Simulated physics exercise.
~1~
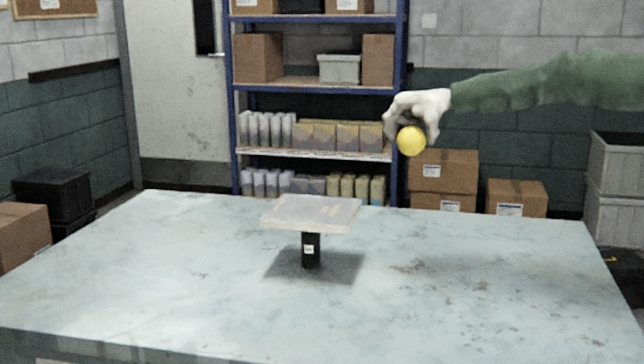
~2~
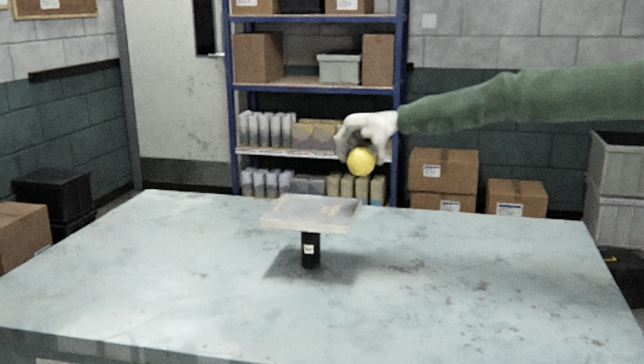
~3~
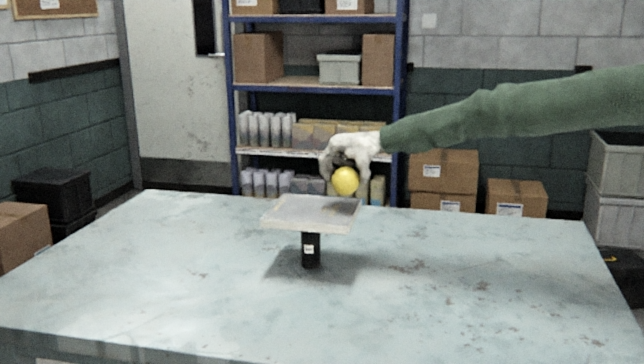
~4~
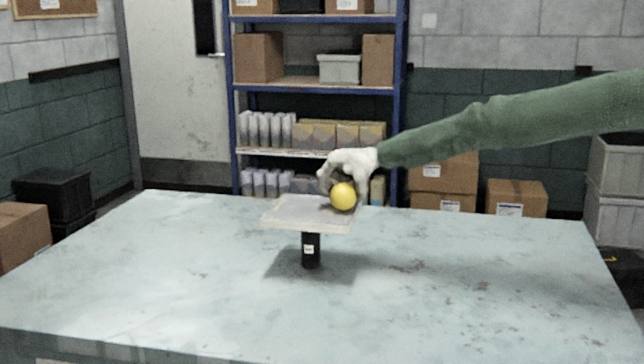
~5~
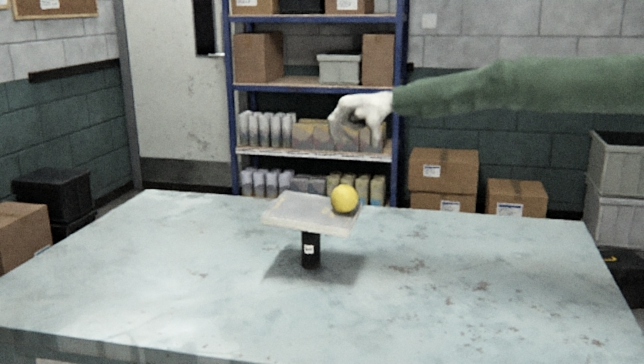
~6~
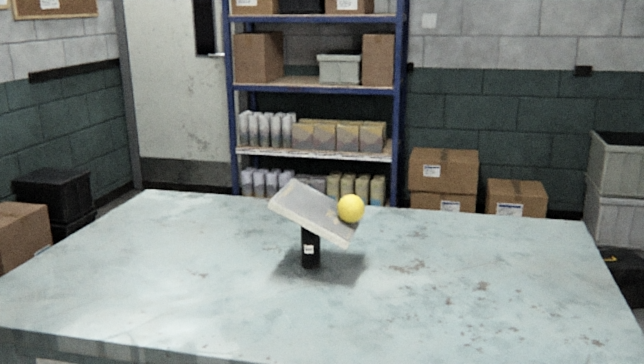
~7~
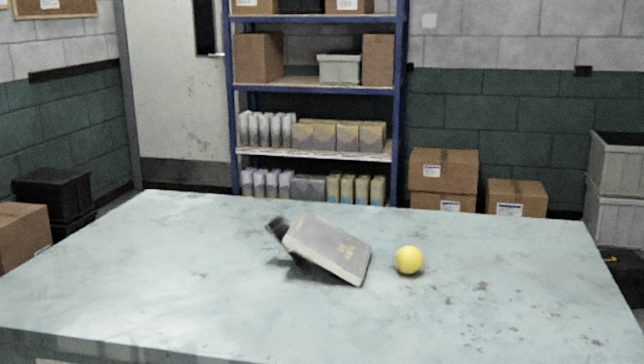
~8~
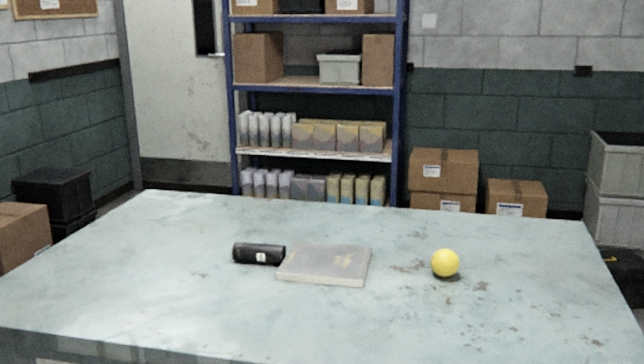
A yellow lemon was lowered by a gloved hand onto the right side of a grey book balanced on an upright black shaker, and once released, it tipped the book and rolled off right as book and shaker toppled onto the table.
